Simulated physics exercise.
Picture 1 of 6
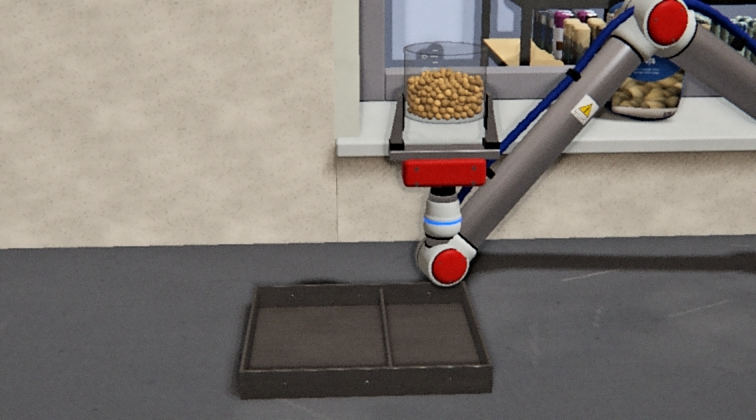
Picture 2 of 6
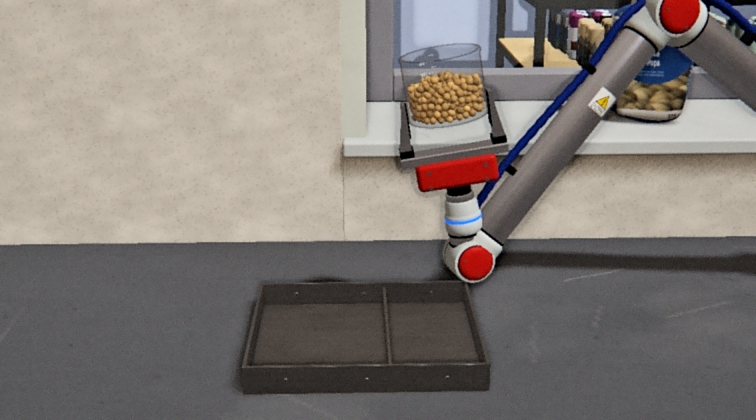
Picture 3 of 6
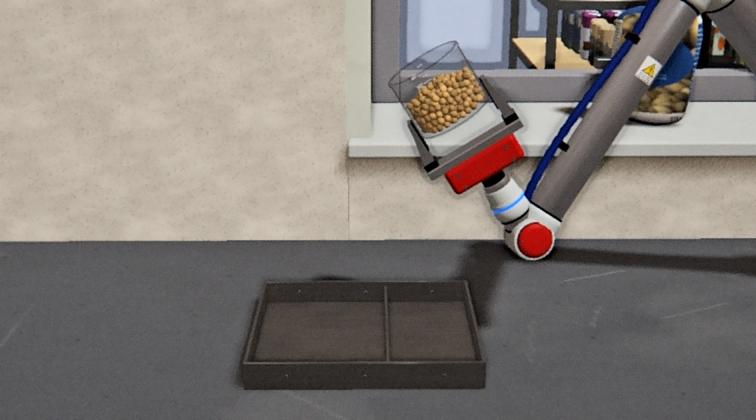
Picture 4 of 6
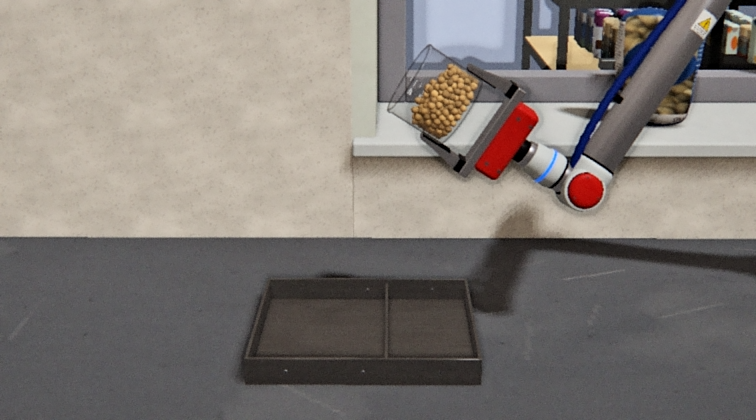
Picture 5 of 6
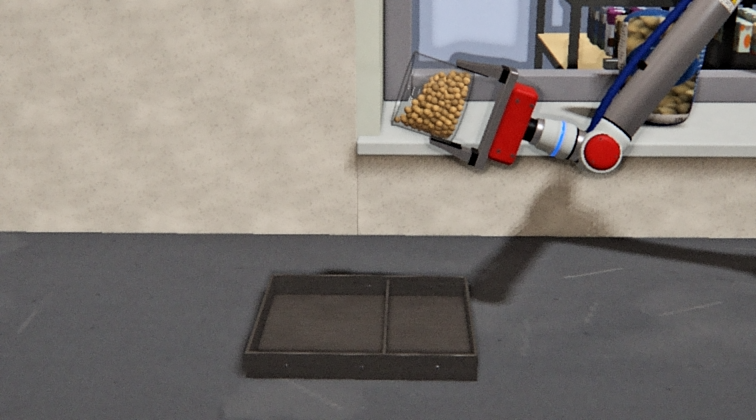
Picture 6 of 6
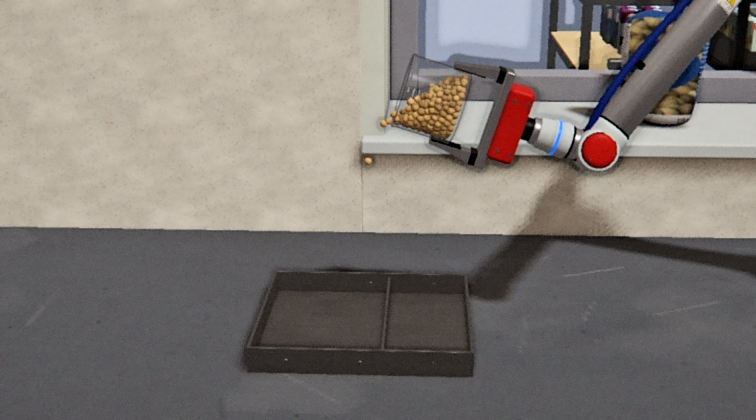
A robot arm tilts a clear cup of chickpeas leftward until a few tumble out.
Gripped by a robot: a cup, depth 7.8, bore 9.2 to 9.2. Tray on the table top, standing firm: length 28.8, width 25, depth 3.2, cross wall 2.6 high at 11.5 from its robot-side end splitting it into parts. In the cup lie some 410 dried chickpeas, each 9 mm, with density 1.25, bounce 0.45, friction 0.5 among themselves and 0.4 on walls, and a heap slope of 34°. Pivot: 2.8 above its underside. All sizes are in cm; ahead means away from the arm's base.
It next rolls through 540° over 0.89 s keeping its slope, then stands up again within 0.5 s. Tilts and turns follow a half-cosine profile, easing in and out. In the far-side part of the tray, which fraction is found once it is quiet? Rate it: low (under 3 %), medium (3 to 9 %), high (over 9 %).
Rating: High.
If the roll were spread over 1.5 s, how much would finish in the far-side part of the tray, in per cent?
Then: Approx. 30 %.
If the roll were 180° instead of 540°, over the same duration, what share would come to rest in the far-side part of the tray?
Then about 15 per cent.
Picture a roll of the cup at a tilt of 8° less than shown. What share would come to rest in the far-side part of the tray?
In that case I'd expect around 0 per cent.
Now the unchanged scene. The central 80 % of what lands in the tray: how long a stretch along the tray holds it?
The stretch runs close to 12 cm along the tray.
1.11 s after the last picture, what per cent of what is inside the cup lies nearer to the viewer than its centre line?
Roughly 60 per cent.
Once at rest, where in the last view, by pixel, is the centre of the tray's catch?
Roughly pixel (322, 329).
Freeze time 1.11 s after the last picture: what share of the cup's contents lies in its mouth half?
30 percent or so.
Then, 0.56 s after the last picture, tipped 73°, highest piece 38 above the table; 375 in the cup, 18 in the far-side part, 20 in flight or on a rim.
Then, 1.11 s after the last picture, tipped 43°, highest piece 36 above the table; 351 in the cup, 59 in the far-side part, 3 in flight or on a rim.
Then, 1.59 s after the last picture, upright, highest piece 37 above the table; 351 in the cup, 62 in the far-side part.
Then, 2.29 s after the last picture, upright, highest piece 37 above the table; 351 in the cup, 62 in the far-side part.
Final count, 351 in the cup, 62 in the far-side part. That is 15 % in the far-side part of the tray.
